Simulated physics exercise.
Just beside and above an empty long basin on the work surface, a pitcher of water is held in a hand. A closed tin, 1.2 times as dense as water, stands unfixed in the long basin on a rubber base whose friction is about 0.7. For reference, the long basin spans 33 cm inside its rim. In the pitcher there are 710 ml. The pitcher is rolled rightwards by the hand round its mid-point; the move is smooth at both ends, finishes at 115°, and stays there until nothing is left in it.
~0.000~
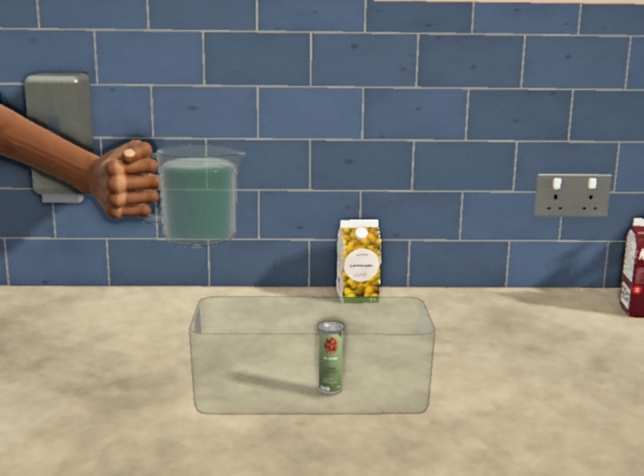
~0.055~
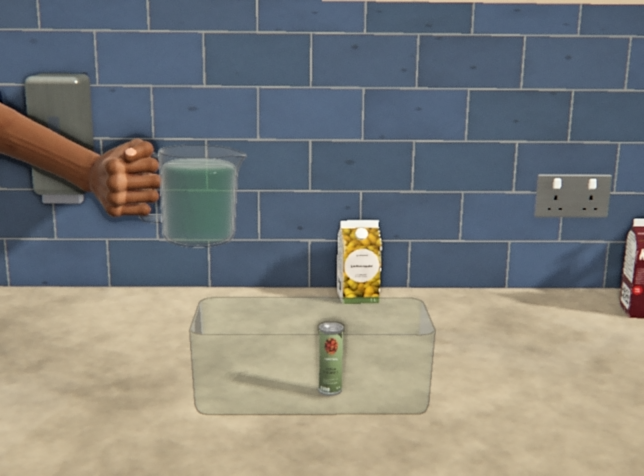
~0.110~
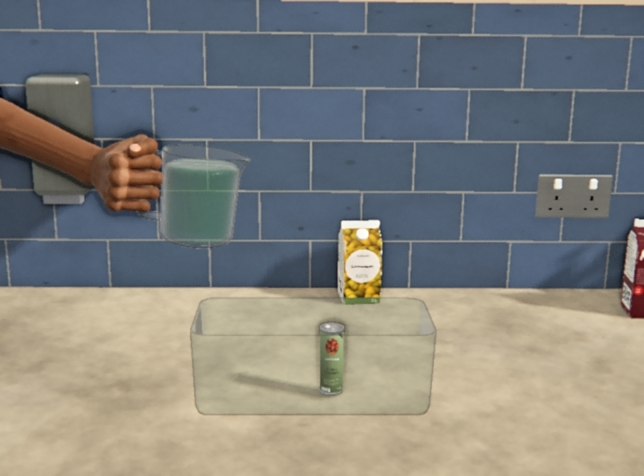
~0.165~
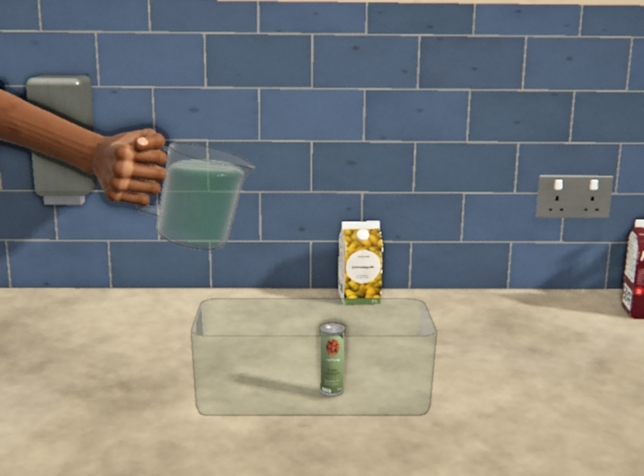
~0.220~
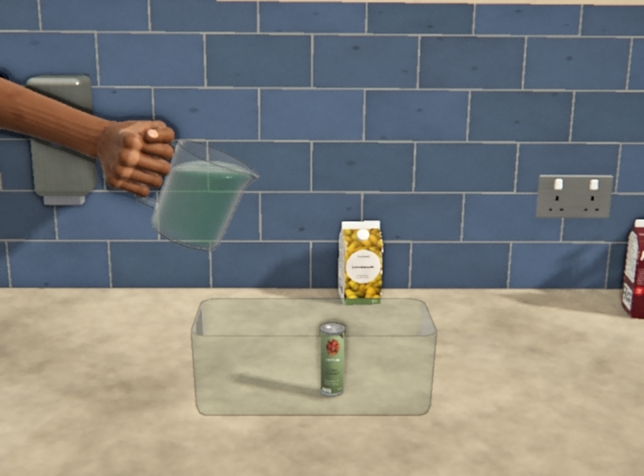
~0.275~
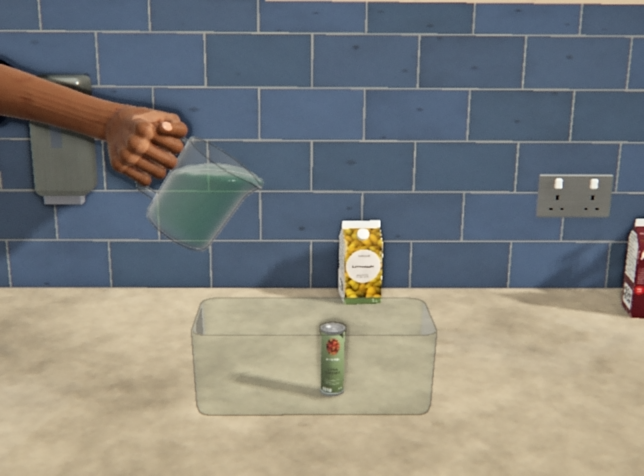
In the video, a hand holds a clear pitcher of green-tinted liquid above and to the left of a long clear basin with a small can, then smoothly tilts the pitcher rightwards until it leans well over.
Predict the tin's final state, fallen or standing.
It overturns.
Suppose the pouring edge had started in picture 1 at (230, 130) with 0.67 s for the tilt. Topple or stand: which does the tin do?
It does not tip.
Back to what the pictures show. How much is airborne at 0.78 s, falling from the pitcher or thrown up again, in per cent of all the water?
Estimate: About 16 in a hundred.
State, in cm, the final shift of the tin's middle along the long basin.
All told, the tin's centre has moved close to 8.5 cm.
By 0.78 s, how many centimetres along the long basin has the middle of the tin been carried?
About 2 cm.
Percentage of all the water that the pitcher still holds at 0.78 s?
Remaining share: Approx. 8 %.
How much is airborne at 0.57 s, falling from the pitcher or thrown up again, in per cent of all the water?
Near 30 per cent at that moment.
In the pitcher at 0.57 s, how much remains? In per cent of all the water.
Close to 54 in a hundred.
After 0.57 s the tilt is 99° and 53 per cent is still to pour; the tin stands where it began.
After 0.78 s the tilt is 115° and 8 per cent is still to pour; the tin leans 9°.
After 1.01 s the tilt is 115° and 0 per cent is still to pour; the tin leans 33°.
After 1.25 s the tilt is 115° and 0 per cent is still to pour; the tin lies on its side.
In the end the tin lies on its side.
